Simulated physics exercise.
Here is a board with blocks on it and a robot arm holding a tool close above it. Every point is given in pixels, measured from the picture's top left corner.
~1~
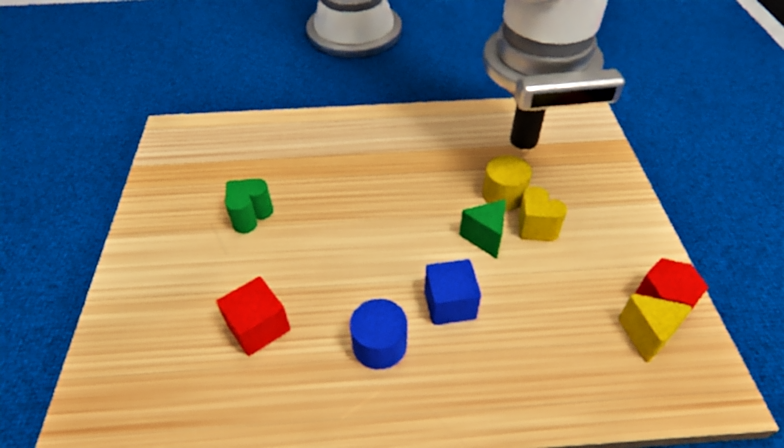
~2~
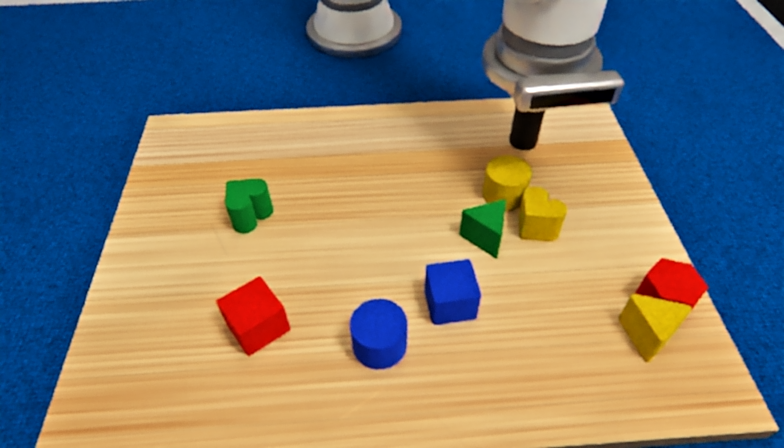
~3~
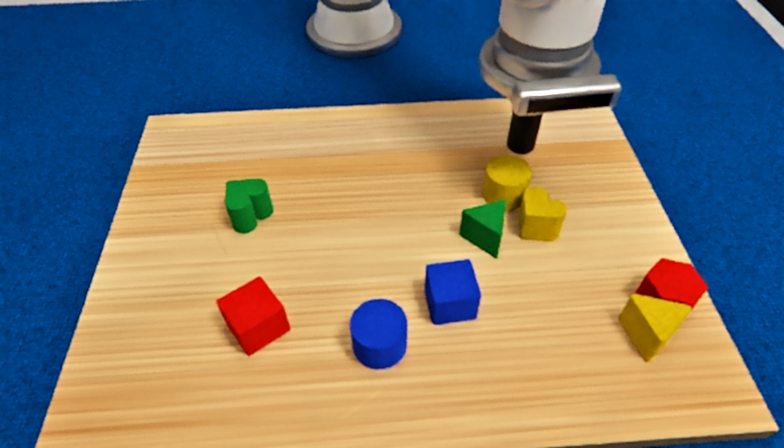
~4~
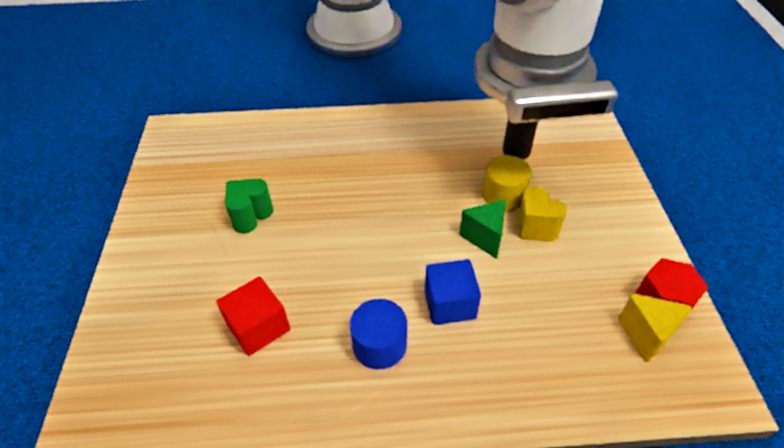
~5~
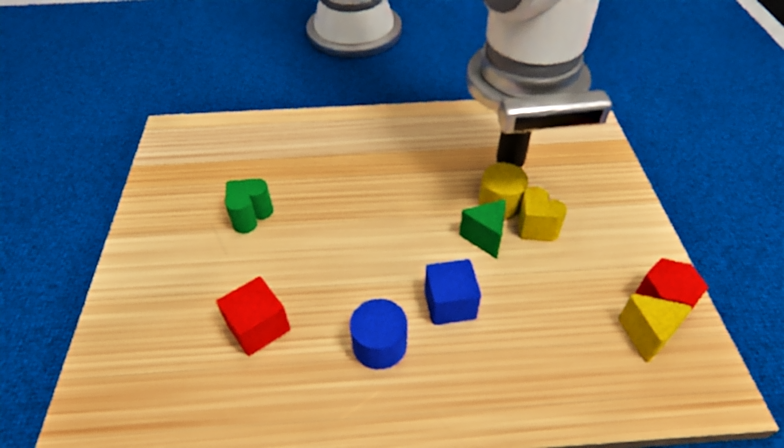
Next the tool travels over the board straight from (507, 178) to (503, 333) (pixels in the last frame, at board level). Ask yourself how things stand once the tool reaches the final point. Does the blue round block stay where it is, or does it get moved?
At the end, its place is different.
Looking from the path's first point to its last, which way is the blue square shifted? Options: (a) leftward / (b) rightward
That would be b.
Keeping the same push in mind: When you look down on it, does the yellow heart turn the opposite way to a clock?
Short answer: Yes.
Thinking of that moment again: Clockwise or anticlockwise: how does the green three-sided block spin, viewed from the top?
Seen from above, its turn is clockwise.
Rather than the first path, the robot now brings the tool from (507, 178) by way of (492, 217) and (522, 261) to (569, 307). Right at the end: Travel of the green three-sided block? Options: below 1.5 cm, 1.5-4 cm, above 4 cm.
The block shifts more than 4 cm.
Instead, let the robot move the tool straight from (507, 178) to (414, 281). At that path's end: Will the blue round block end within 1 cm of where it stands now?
Going by the path, yes.
On the path given first. One third of the way, tool at (510, 205); green three-sided block at (472, 249), turned 80° clockwise; yellow round block at (500, 227); yellow heart at (550, 212), turned 25° anticlockwise.
Two thirds of the way, tool at (509, 256); blue square at (438, 305); green three-sided block at (429, 266), turned 90° clockwise; yellow round block at (475, 268); yellow heart at (551, 213), turned 25° anticlockwise.
At the end, tool at (508, 317); blue round block at (365, 330); blue square at (419, 315), turned 20° anticlockwise; green three-sided block at (421, 267), turned 110° clockwise; yellow round block at (464, 294); yellow heart at (551, 213), turned 25° anticlockwise.
